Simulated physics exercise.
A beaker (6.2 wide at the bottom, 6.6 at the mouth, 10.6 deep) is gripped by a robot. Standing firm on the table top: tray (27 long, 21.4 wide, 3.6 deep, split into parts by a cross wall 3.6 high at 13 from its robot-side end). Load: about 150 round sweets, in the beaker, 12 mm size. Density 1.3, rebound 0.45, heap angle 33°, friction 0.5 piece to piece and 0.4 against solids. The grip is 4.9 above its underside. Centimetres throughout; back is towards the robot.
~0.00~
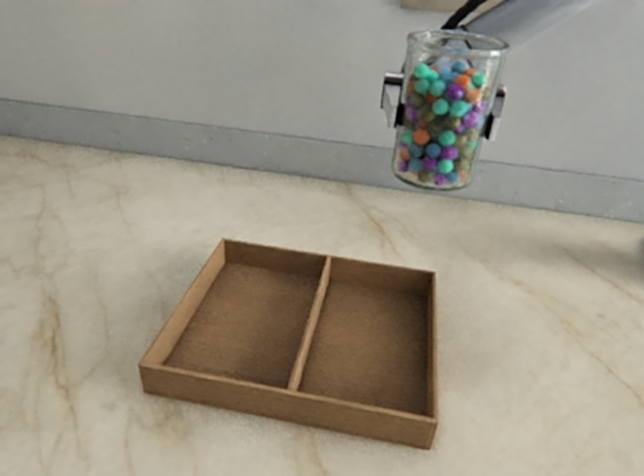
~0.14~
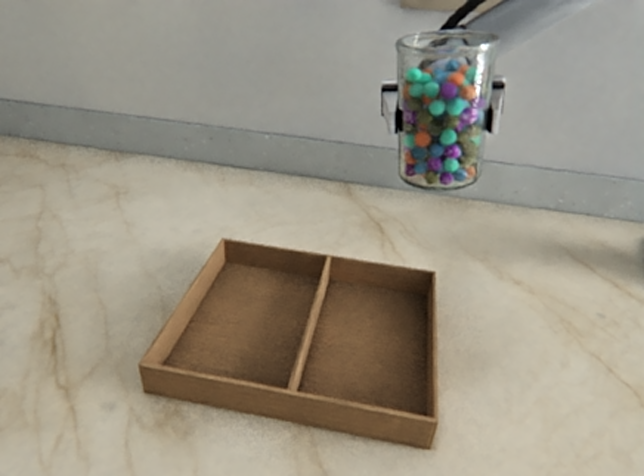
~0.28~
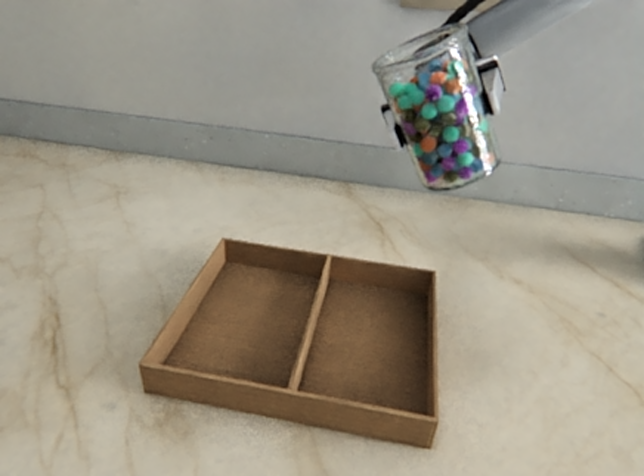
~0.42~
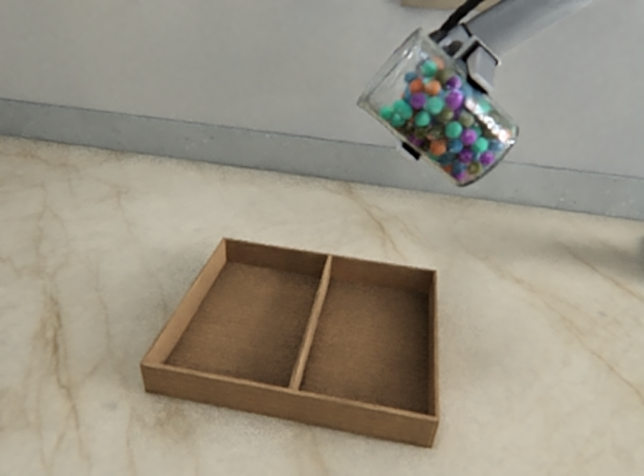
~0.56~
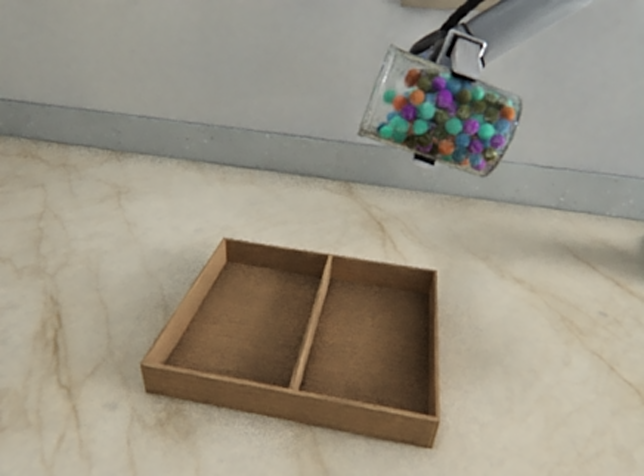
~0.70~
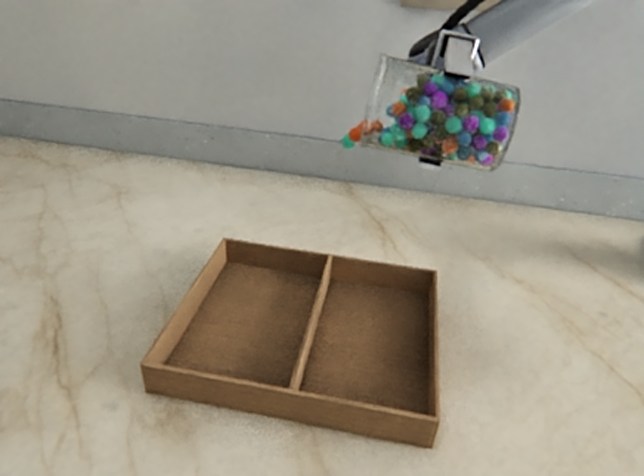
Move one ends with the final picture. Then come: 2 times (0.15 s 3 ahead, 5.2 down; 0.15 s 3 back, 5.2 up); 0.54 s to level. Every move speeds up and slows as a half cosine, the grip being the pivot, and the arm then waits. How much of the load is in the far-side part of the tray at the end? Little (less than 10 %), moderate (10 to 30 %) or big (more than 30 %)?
In the far-side part of the tray the share is moderate, 10 to 30 %.
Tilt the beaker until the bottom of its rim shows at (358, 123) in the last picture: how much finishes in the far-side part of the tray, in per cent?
About 0 per cent.
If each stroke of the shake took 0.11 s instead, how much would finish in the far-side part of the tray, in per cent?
In that case some 25 per cent.
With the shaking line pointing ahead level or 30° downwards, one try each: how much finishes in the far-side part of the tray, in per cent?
Some 55 and 35 per cent.
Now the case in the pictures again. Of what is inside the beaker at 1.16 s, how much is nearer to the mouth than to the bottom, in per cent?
Some 40 per cent.
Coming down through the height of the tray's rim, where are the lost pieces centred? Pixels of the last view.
Near (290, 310).
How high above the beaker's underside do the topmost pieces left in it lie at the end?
About 9.5 cm.
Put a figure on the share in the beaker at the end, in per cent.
About 80 per cent.
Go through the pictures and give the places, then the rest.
Beaker middle at (443, 114), level; upper third of the load around (448, 89), from x 405 to 485, top at y 65; 152 in the beaker, in the first picture.
Beaker middle at (442, 113), tilted 8° forward; upper third of the load around (448, 89), from x 410 to 480, top at y 65, in the second picture.
Beaker middle at (441, 113), tilted 29° forward; upper third of the load around (440, 91), from x 395 to 485, top at y 65, in the third picture.
Beaker middle at (439, 113), tilted 55° forward; upper third of the load around (436, 95), from x 385 to 500, top at y 65, in the fourth picture.
Beaker middle at (439, 115), tilted 76° forward; upper third of the load around (444, 98), from x 380 to 505, top at y 75, in the fifth picture.
Beaker middle at (438, 116), tilted 84° forward; upper third of the load around (455, 98), from x 350 to 505, top at y 80; 152 in the beaker, in the sixth picture.
By 1.16 s, tilted 84° forward, highest piece 24 above the table; 139 in the beaker, 9 in the far-side part, 2 in the robot-side part, 2 in flight or on a rim.
By 1.61 s, tilted 32° forward, highest piece 30 above the table; 125 in the beaker, 19 in the far-side part, 6 in the robot-side part, 2 in flight or on a rim.
By 2.04 s, level, highest piece 31 above the table; 125 in the beaker, 21 in the far-side part, 6 in the robot-side part.
By 3.09 s, level, highest piece 31 above the table; 125 in the beaker, 21 in the far-side part, 6 in the robot-side part.
Final count, 125 in the beaker, 21 in the far-side part, 6 in the robot-side part. That is 14 % in the far-side part of the tray.
